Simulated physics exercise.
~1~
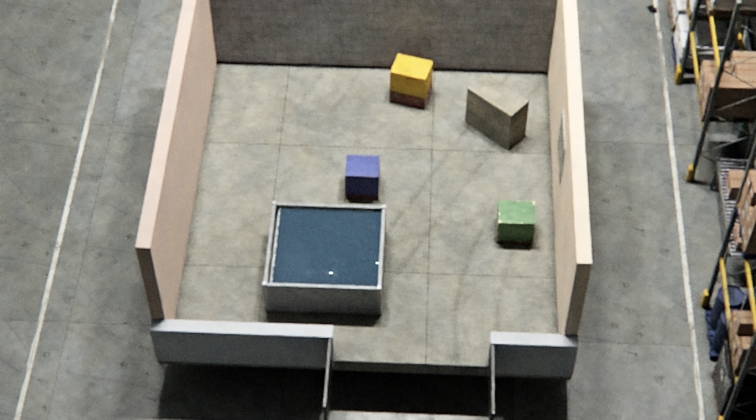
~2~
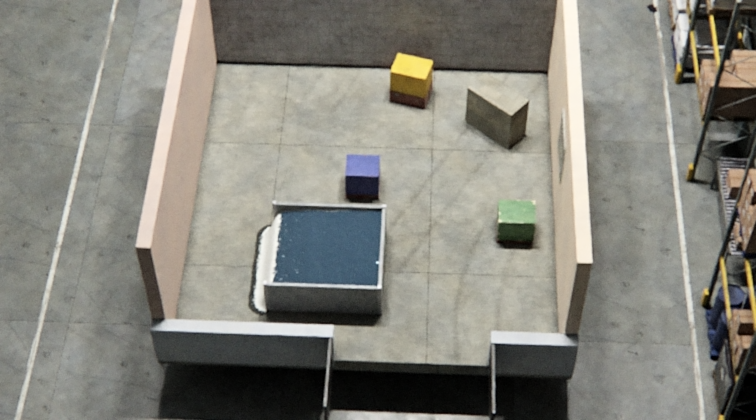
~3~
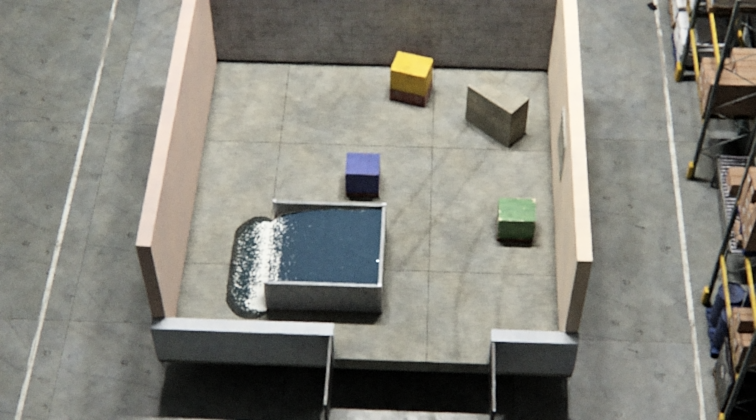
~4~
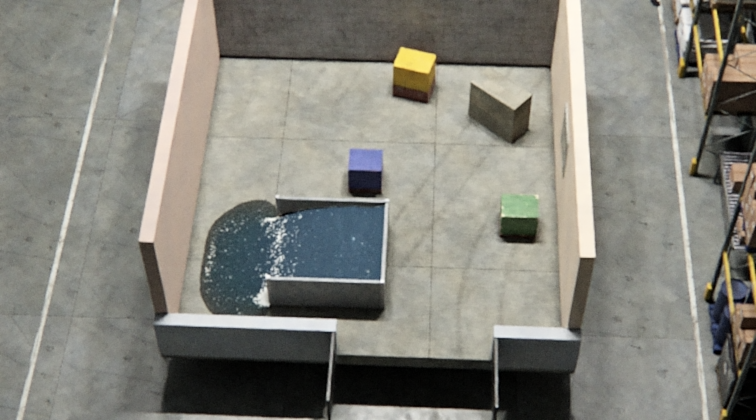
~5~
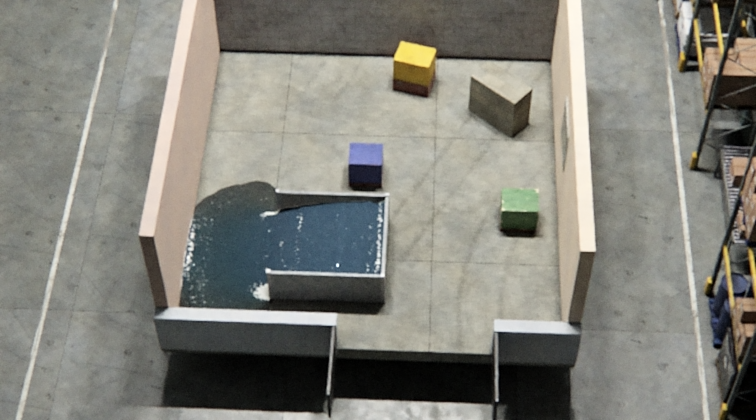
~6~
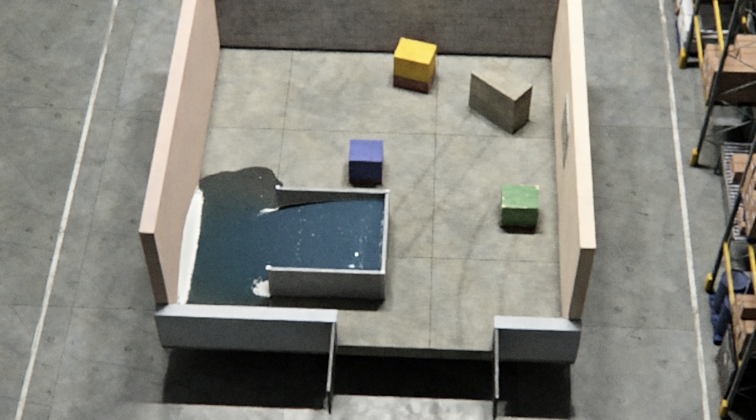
Dark water pours from the open left side of a tank and spreads to the left wall.
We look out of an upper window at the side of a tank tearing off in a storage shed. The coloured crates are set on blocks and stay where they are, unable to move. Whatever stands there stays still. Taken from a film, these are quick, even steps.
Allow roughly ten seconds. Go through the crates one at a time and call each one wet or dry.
The blue crate is dry. The green crate is wet. The yellow crate is dry.
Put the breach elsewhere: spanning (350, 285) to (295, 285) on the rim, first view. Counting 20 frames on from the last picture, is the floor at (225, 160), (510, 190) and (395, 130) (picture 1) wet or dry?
First: Reached by the flood. Second: Spared by the leak. Third: Spared by the leak.
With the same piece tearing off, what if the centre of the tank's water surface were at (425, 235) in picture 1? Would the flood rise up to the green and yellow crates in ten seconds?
The green crate is reached, and the yellow crate is not reached.
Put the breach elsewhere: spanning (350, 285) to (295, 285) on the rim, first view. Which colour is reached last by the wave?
That is the crate marked yellow.
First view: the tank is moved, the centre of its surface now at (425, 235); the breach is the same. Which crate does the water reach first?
I'd say the crate marked blue is first.
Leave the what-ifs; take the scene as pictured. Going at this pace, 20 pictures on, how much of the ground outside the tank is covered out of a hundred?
Estimated share: Around 50 %.
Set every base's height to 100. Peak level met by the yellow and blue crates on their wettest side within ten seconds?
I'd say 60 per cent for the first one and 70 per cent for the second.
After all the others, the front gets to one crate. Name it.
My pick is the one in green.
A moment on, water covers 15 % of the floor; the blue crate not reached, the green crate not reached, the yellow crate not reached.
Next, water covers 25 % of the floor; the blue crate not reached, the green crate not reached, the yellow crate not reached.
Then, water covers 50 % of the floor; the blue crate water round its plinth, the green crate not reached, the yellow crate not reached.
Later, water covers 75 % of the floor; the blue crate water round its plinth, the green crate water round its plinth, the yellow crate water round its plinth.
In the end, water covers 95 % of the floor; the blue crate stayed above the water, the green crate was topped, the yellow crate stayed above the water.
